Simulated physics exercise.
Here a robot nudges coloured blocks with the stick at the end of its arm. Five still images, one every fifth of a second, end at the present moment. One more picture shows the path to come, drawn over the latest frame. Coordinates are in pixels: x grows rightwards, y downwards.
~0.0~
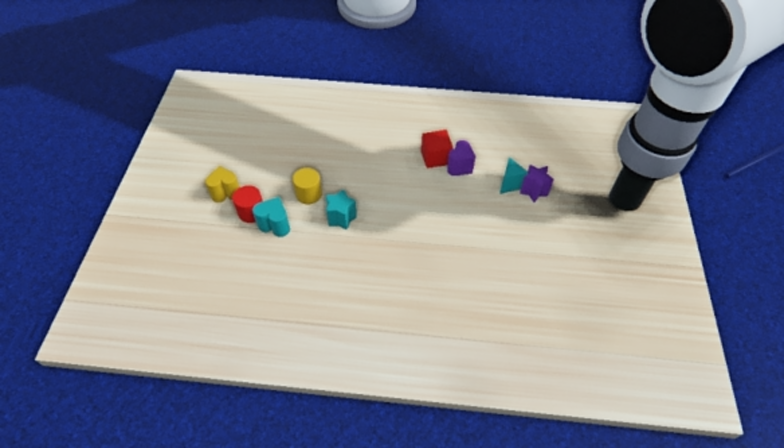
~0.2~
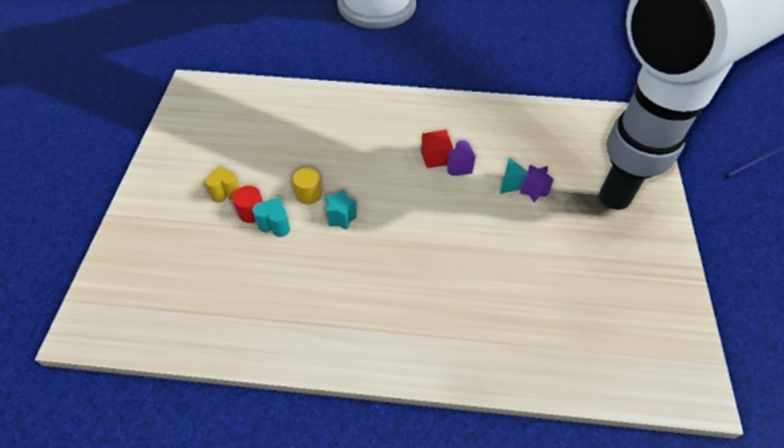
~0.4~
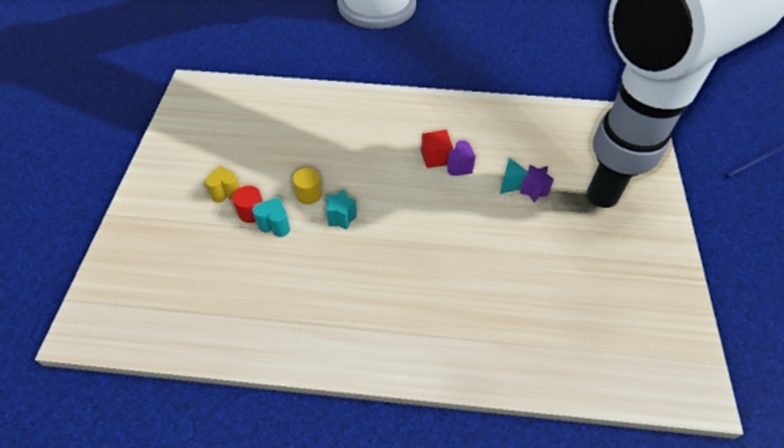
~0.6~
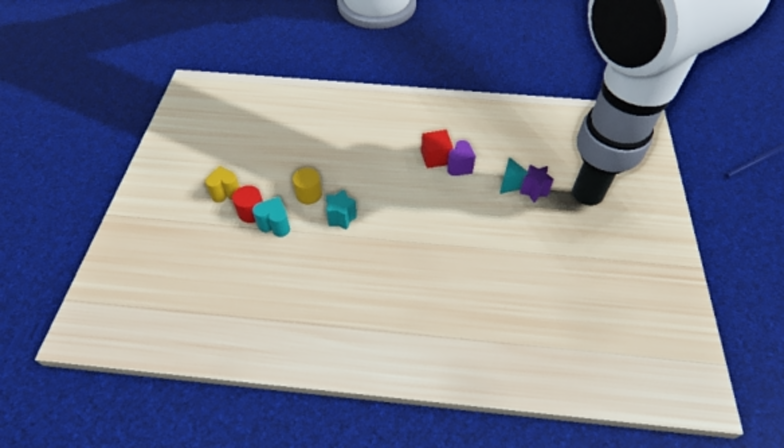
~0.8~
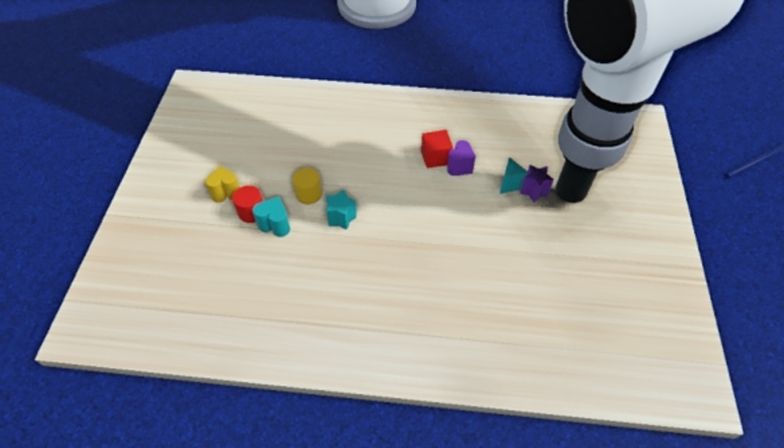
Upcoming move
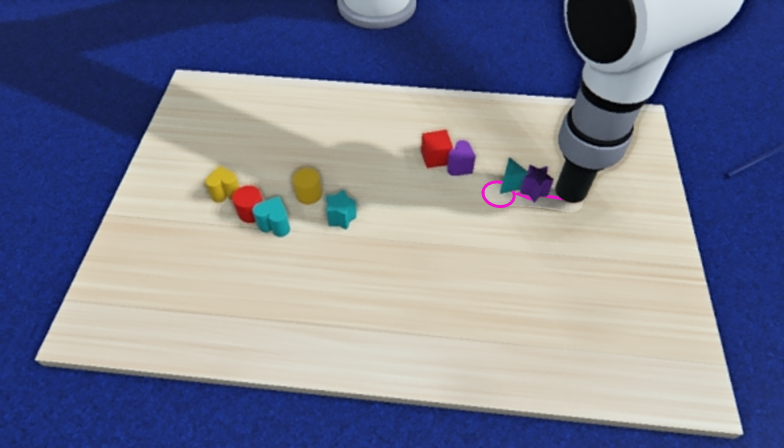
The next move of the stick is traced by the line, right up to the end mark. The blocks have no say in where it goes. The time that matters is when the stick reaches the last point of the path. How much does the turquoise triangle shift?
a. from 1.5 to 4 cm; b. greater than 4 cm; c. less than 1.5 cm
It's b.
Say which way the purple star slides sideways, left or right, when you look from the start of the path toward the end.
Over to the right.
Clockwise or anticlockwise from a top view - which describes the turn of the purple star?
From above, clockwise.
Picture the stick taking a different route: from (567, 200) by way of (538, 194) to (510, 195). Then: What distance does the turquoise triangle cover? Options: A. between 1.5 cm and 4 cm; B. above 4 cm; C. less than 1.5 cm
B (above 4 cm)
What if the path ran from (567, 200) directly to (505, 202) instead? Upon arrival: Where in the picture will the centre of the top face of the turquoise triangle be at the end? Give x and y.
The middle of its top is at (486, 150).
The drawn path runs from (567, 200) over (533, 195) to (499, 194).
What follows on the original path. Halfway along, stick (535, 186); turquoise triangle (489, 158); purple star (510, 166), turned 20° clockwise.
At the end, stick (501, 185); red square not moved; purple heart (460, 149); turquoise triangle (476, 145), turned 40° anticlockwise; purple star (491, 158), turned 80° clockwise.
